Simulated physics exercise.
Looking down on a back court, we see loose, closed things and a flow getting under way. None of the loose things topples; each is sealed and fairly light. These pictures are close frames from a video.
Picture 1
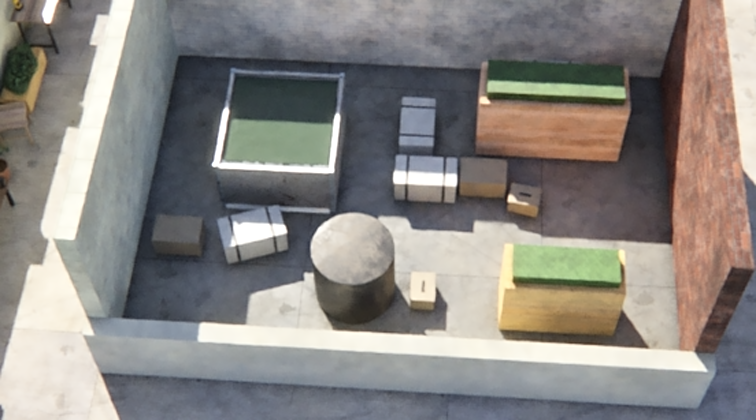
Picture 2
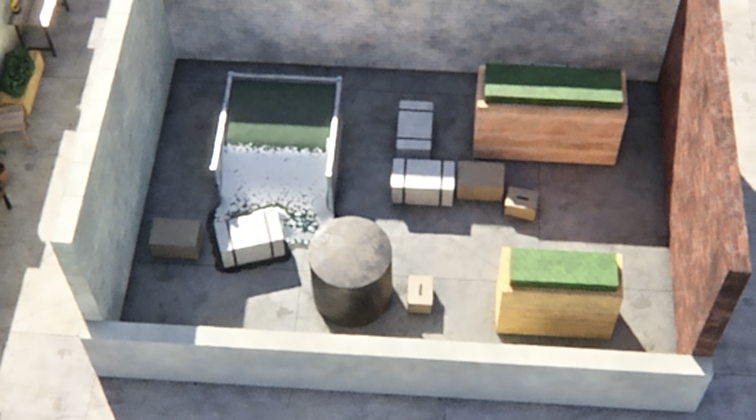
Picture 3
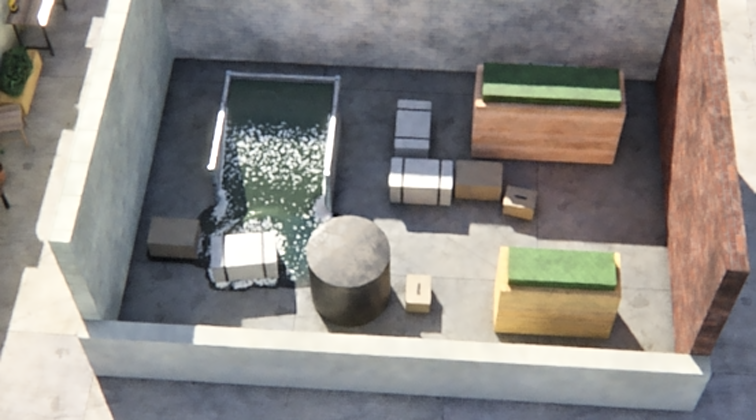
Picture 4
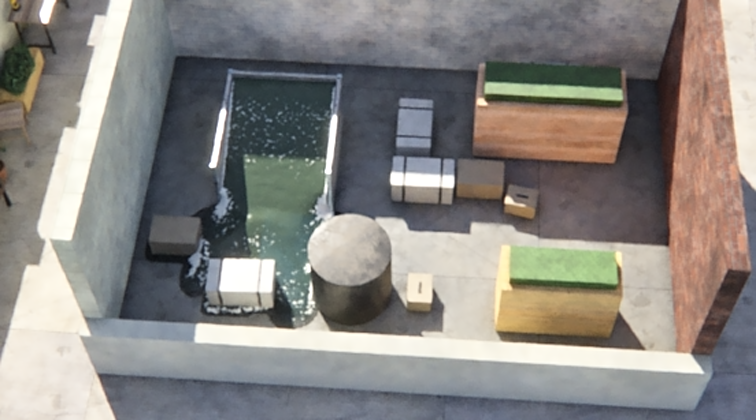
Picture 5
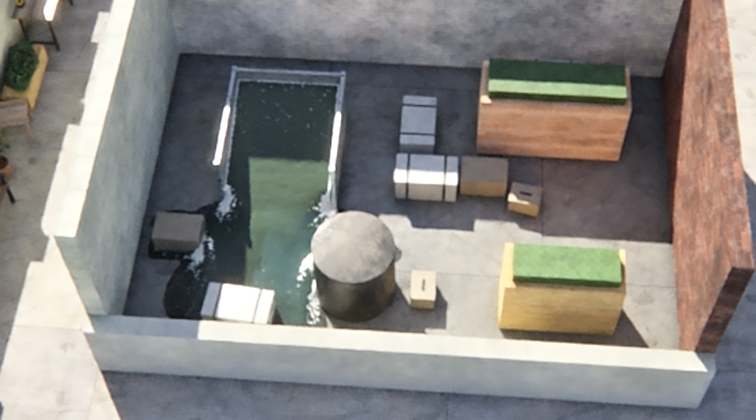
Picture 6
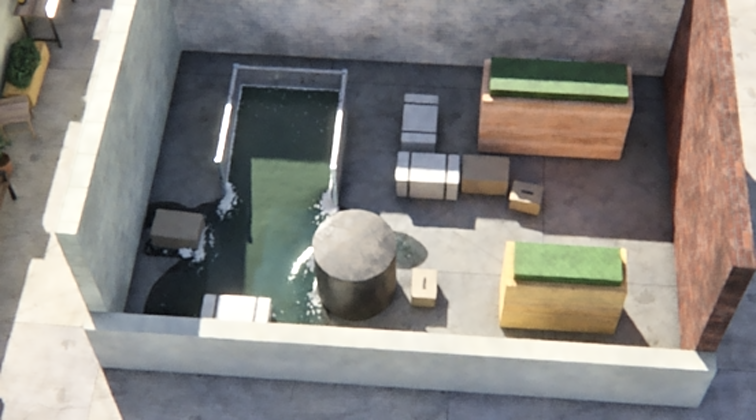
Water pours out of the open front of a tank in a walled court, pushing a white strapped trunk toward the near wall, then spreads around a grey crate and a dark round drum while the other boxes stay put.
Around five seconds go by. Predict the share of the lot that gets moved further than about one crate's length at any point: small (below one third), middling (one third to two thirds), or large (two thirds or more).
The share is small, below one third.
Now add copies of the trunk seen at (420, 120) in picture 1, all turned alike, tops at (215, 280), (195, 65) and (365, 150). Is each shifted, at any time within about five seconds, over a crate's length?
Listed in order: Displaced, hardly budges, then hardly budges.
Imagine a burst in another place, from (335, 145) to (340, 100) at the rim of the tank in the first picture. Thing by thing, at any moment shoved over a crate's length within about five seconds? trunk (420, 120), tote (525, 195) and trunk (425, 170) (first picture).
Well, in order they come out as beyond that mark, beyond that mark and beyond that mark.
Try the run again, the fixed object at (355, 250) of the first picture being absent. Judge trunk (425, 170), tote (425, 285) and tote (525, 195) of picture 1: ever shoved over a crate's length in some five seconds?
One at a time: The first remained nearby, the second traveled far, the third remained nearby.
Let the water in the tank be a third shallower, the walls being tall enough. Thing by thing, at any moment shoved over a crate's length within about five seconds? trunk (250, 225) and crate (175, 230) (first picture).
Taking them in order, went the full length and then went the full length.
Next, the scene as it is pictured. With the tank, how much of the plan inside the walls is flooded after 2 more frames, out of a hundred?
Something like 25 in a hundred.
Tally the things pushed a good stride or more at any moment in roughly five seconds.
Count: 2.
A moment on, 1 of 8 are well off their spots; 1 afloat.
Next, 1 of 8 are well off their spots; 1 afloat.
Later, 1 of 8 are well off their spots; 1 afloat.
In the end, 2 of 8 are well off their spots, and 2 have been at some point; 1 afloat.
